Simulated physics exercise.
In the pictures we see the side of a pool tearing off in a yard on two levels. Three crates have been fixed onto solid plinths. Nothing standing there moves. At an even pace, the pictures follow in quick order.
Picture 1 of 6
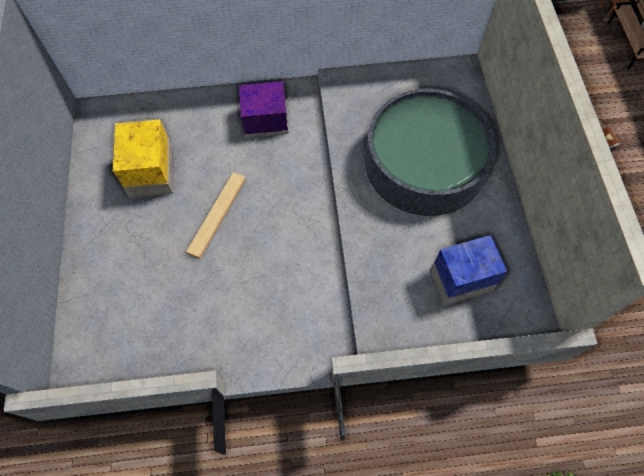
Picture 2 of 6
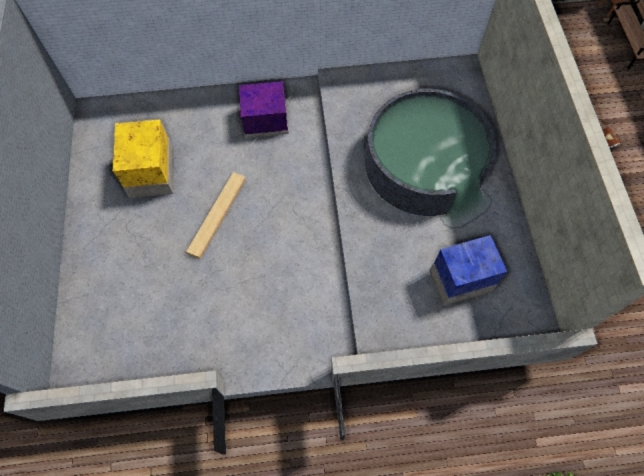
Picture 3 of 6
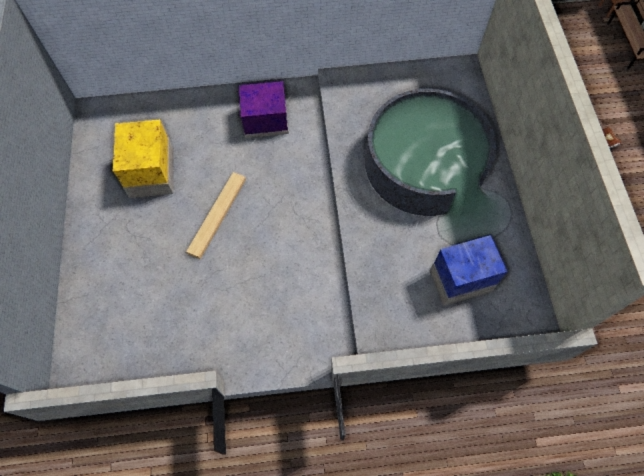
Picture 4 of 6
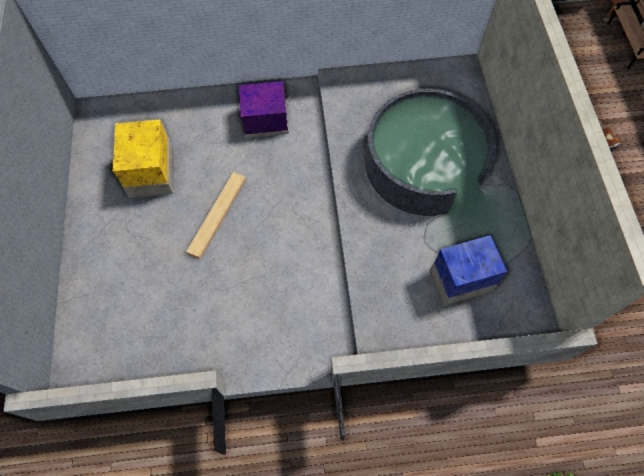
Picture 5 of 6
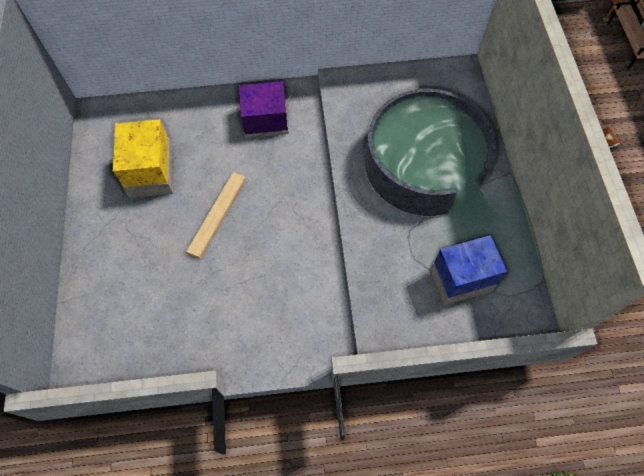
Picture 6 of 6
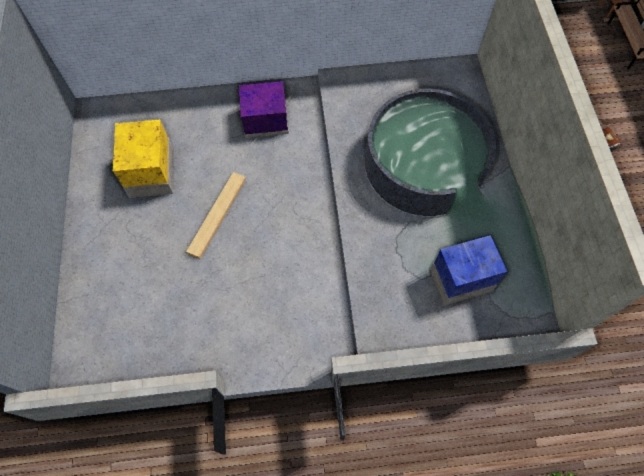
We see a round pool of still green water in a walled yard with yellow, purple and blue blocks; its side opens at the lower right, and water pours out, spreading across the floor around the blue block.
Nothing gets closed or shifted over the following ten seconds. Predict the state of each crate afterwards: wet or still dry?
One by one: The yellow crate never meets the water; the purple crate never meets the water; the blue crate never meets the water.
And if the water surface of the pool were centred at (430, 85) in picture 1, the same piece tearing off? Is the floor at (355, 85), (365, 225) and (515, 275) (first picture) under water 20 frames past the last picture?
Results in order - left untouched, swamped, swamped.
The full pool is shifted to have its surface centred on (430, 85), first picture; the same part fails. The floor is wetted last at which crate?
Yellow-painted one.
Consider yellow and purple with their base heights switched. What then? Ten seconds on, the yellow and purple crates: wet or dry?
I'd say yellow crate is unharmed and purple crate is unharmed.
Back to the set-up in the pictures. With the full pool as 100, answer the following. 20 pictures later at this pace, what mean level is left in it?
Somewhere around 48 %, give or take.
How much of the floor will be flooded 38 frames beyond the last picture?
My estimate is roughly 65 percent.
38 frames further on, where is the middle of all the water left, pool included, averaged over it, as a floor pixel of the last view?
Centre of the water: Near (362, 234).
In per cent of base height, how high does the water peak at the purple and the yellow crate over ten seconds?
About 60 % and 10 %.
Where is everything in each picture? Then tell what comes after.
In the first frame, still water in the round pool at (431, 142).
In the second frame, the front is at (450, 223), out from the gap at (466, 196).
In the third frame, water pours out at (465, 197) and has run to a hidden place.
In the fourth frame, water pours out at (465, 197) and has run to (505, 259).
In the fifth frame, water pours out at (465, 197) and has run to (542, 275).
In the sixth frame, water pours out at (465, 196) and has run to (552, 310).
A moment on, water covers 10 % of the floor; the yellow crate not reached, the purple crate not reached, the blue crate water round its plinth.
Next, water covers 25 % of the floor; the yellow crate not reached, the purple crate not reached, the blue crate water round its plinth.
Then, water covers 40 % of the floor; the yellow crate not reached, the purple crate not reached, the blue crate water round its plinth.
Later, water covers 65 % of the floor; the yellow crate not reached, the purple crate water round its plinth, the blue crate water round its plinth.
In the end, water covers 85 % of the floor; the yellow crate stayed above the water, the purple crate stayed above the water, the blue crate stayed above the water.
